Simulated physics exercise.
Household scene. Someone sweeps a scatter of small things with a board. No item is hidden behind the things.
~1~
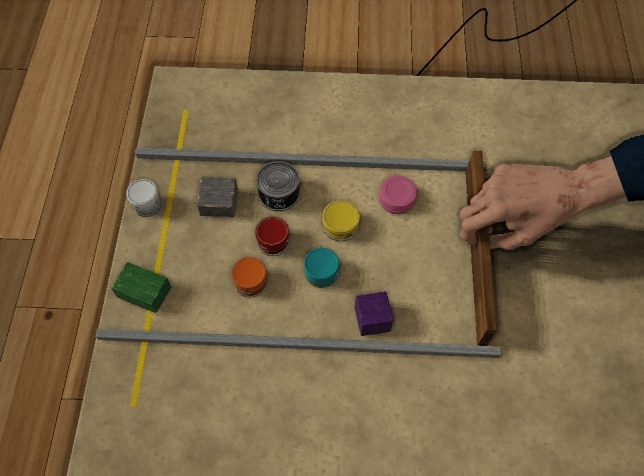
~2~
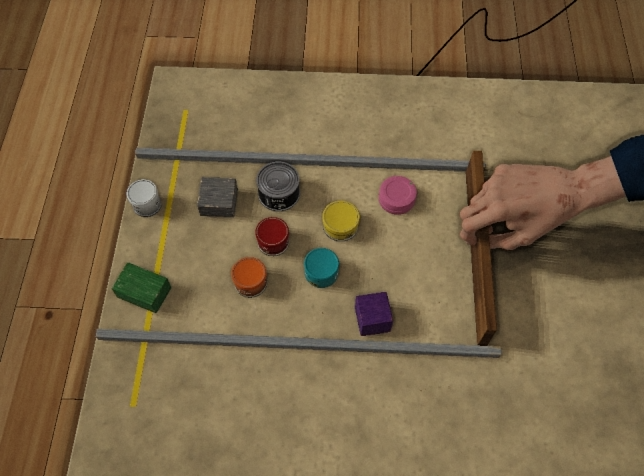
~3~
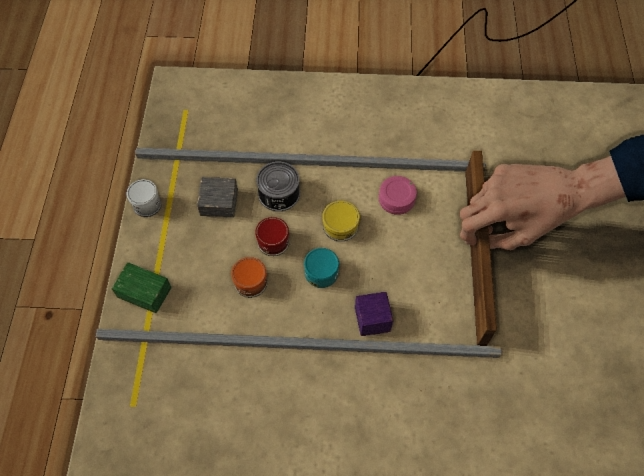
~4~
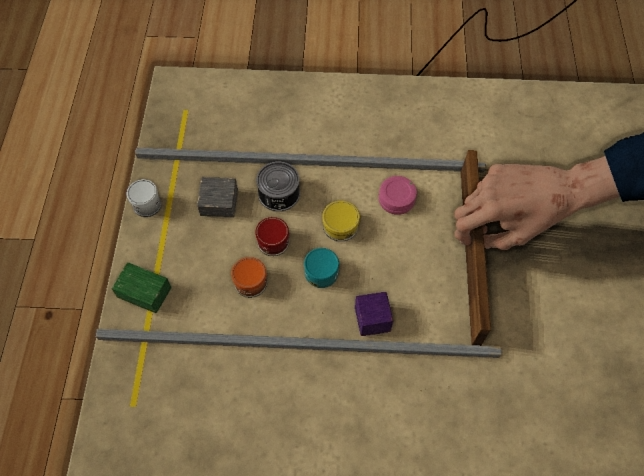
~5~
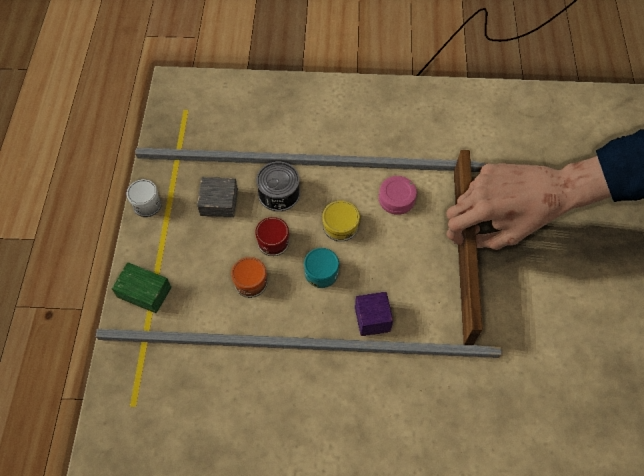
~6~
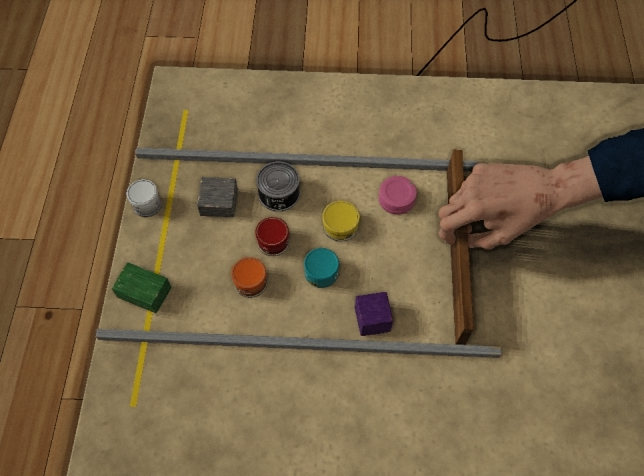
At first, a hand holds a wooden board still at the right end of two grey rails, with colourful tubs, tins and blocks scattered between them and a yellow tape line at left. Then the hand slides the board slightly left, while the scattered things stay where they are, untouched.
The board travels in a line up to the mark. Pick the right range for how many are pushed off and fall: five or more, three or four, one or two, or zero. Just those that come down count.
The right range is three or four.
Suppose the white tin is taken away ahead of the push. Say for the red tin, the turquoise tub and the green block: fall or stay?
Red tin still up; turquoise tub still up; green block down.
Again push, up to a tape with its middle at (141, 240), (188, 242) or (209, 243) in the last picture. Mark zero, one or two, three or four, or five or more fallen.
Five or more; one to two; not one.
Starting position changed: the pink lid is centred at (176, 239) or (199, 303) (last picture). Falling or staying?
Well, the pink lid is gone in the first case and is gone in the second.
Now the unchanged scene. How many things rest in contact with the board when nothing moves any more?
The figure is 5.
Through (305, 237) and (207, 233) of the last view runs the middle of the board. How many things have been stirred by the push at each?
Moved so far: 7, then 10.
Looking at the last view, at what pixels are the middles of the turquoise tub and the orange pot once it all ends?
The turquoise tub at (139, 264), the orange pot at (107, 281).
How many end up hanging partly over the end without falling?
1 in all.
Soon after, none off yet; white tin at rest near (145, 198); green block at rest near (142, 288); grey block at rest near (218, 197).
By the end, the number that fall off is three or four; fallen, black tin, grey block, green block and white tin.
